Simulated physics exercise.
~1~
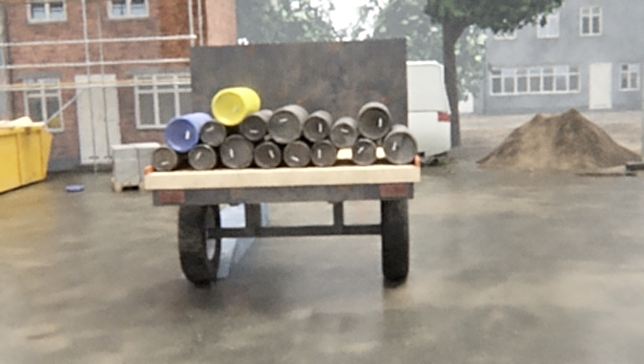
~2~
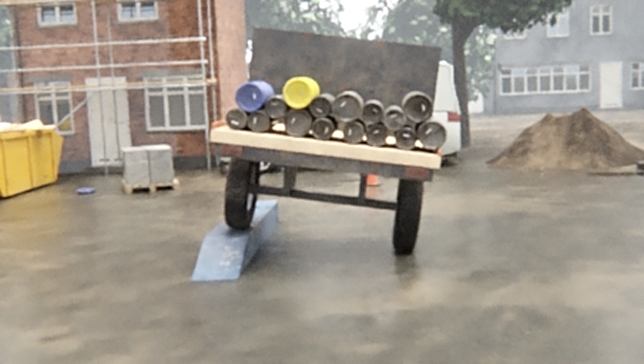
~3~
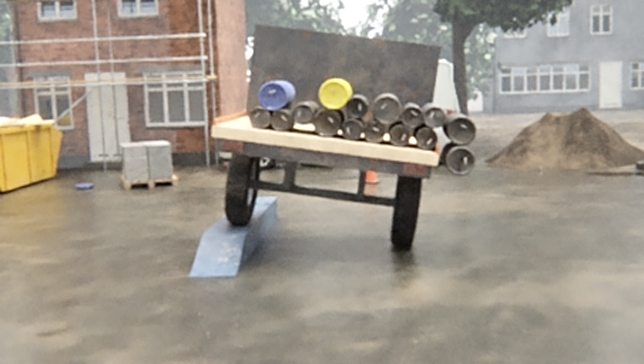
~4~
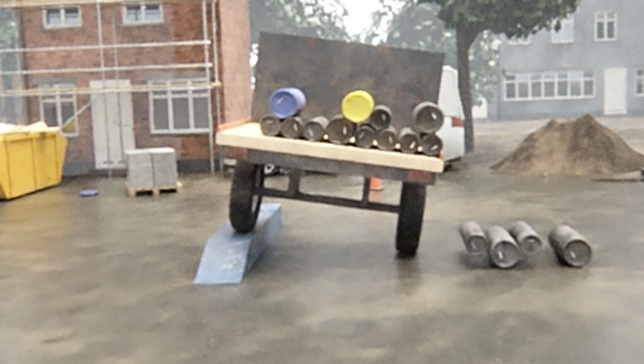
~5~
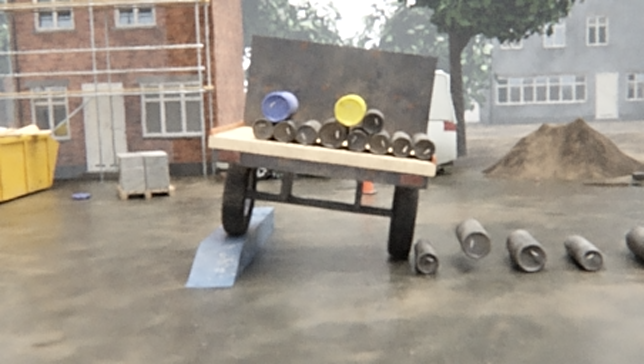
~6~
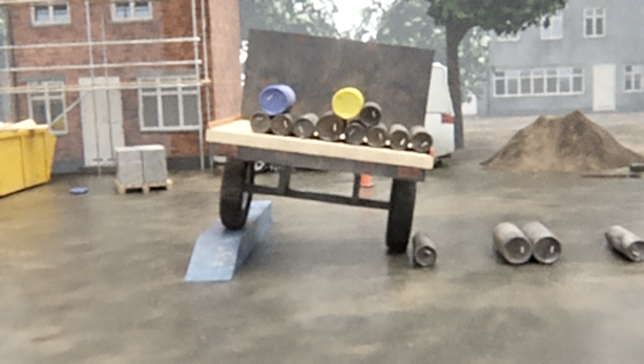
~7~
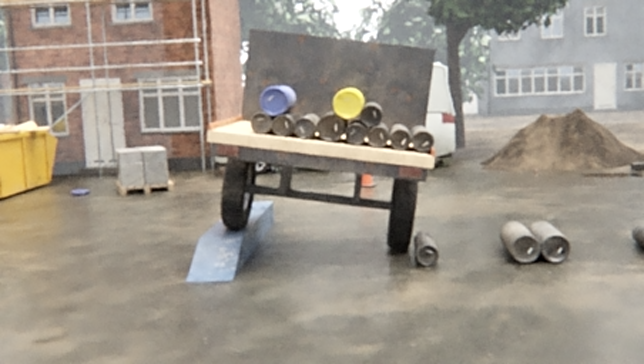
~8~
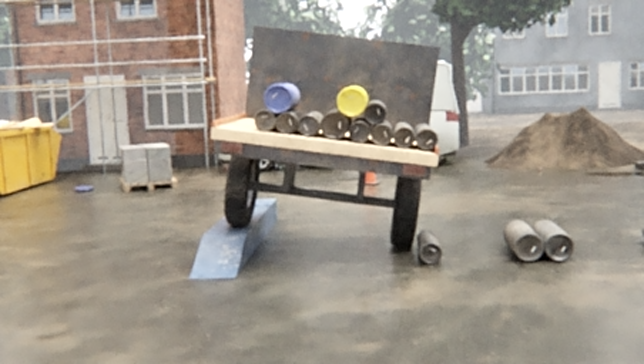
In a wet yard beside a scaffolded brick building, a flat trailer stacked with gas cylinders rolls one wheel up a ramp and stops tilted, and several dark cylinders spill off the right side onto the ground while the yellow and blue ones shift right but stay aboard.
